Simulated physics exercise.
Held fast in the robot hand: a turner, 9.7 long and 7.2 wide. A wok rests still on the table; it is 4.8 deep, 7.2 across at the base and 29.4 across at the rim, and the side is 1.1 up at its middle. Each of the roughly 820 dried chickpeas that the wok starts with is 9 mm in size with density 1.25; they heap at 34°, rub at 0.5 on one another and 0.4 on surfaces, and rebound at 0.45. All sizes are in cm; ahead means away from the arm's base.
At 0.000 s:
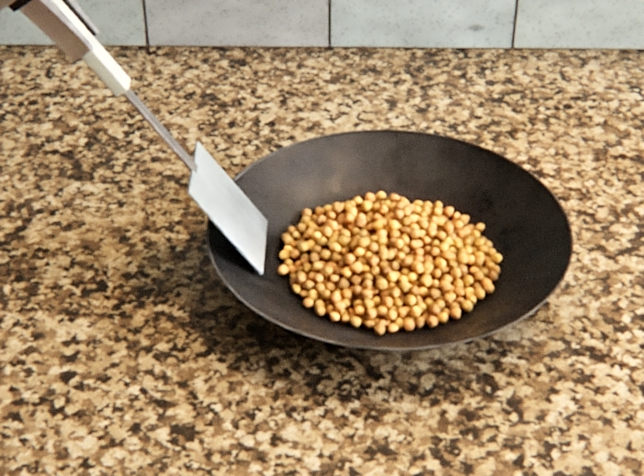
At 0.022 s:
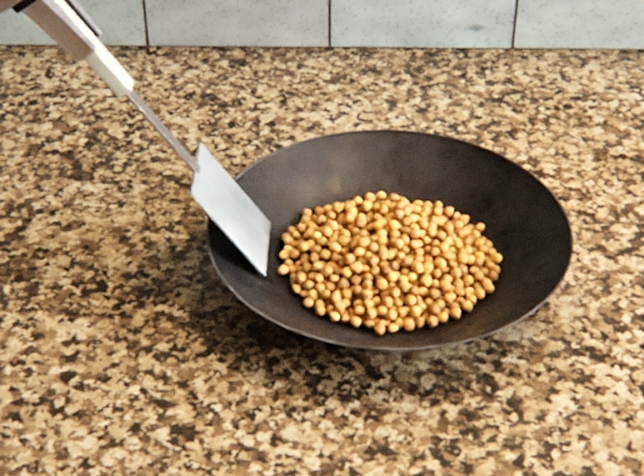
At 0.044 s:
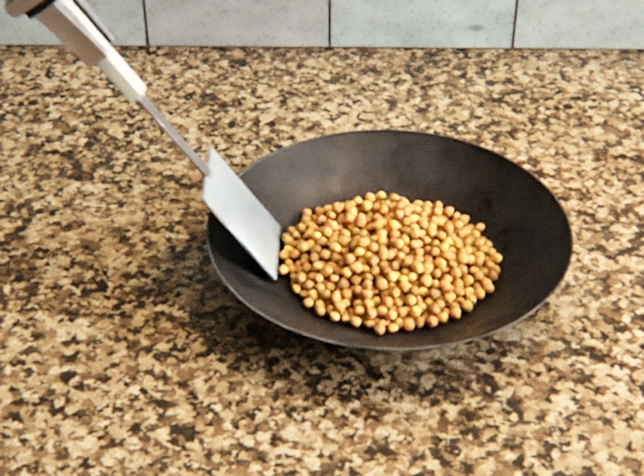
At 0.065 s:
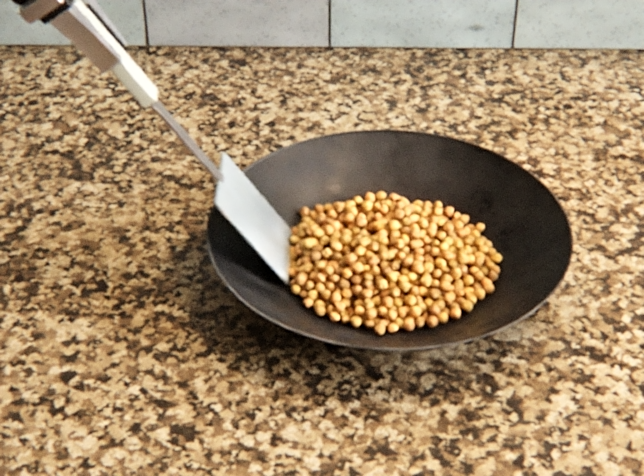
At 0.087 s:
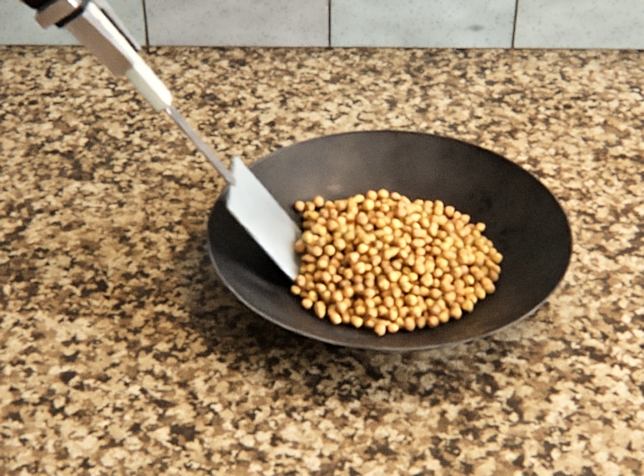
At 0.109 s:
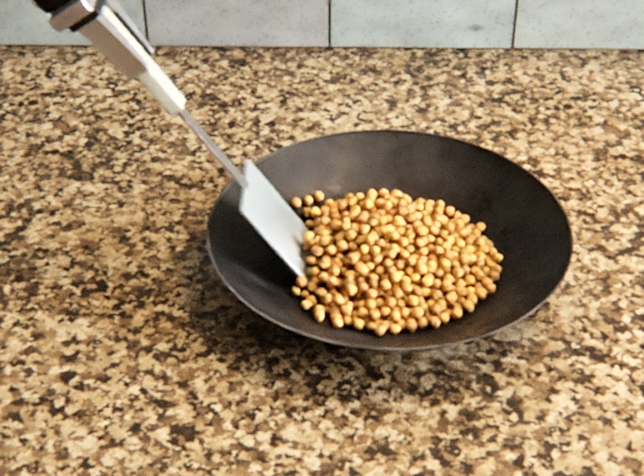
Robot arm sliding a metal turner rightward into a heap of golden-brown pellets in a dark wok on a speckled countertop.
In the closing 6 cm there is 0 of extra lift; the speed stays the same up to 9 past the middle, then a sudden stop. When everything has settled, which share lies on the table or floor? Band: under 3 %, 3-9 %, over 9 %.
3-9 %.
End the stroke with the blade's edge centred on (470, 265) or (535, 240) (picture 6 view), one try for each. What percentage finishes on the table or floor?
First try roughly 0 percent, second roughly 25 percent.
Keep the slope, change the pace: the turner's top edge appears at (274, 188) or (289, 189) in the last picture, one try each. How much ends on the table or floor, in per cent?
15 % and 20 %.
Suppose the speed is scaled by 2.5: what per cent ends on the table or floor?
Near 30 in a hundred.
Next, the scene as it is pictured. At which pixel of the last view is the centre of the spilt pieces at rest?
(606, 256) or thereabouts.
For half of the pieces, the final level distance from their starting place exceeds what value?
Some 4 cm.
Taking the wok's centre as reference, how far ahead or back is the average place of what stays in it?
Roughly 5.0 cm ahead of the centre.
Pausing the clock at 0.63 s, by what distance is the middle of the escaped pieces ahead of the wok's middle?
Roughly 18 cm.
By 0.24 s, sloping 56°, highest piece 4 above the table; 817 in the wok.
By 0.36 s, sloping 56°, highest piece 5 above the table; 817 in the wok.
By 0.63 s, sloping 56°, highest piece 6 above the table; 773 in the wok, 41 on the table or floor, 3 on the blade or in flight.
By 1.68 s, sloping 56°, highest piece 6 above the table; 771 in the wok, 46 on the table or floor.
Final count, 771 in the wok, 46 on the table or floor. That is 6 % on the table or floor.
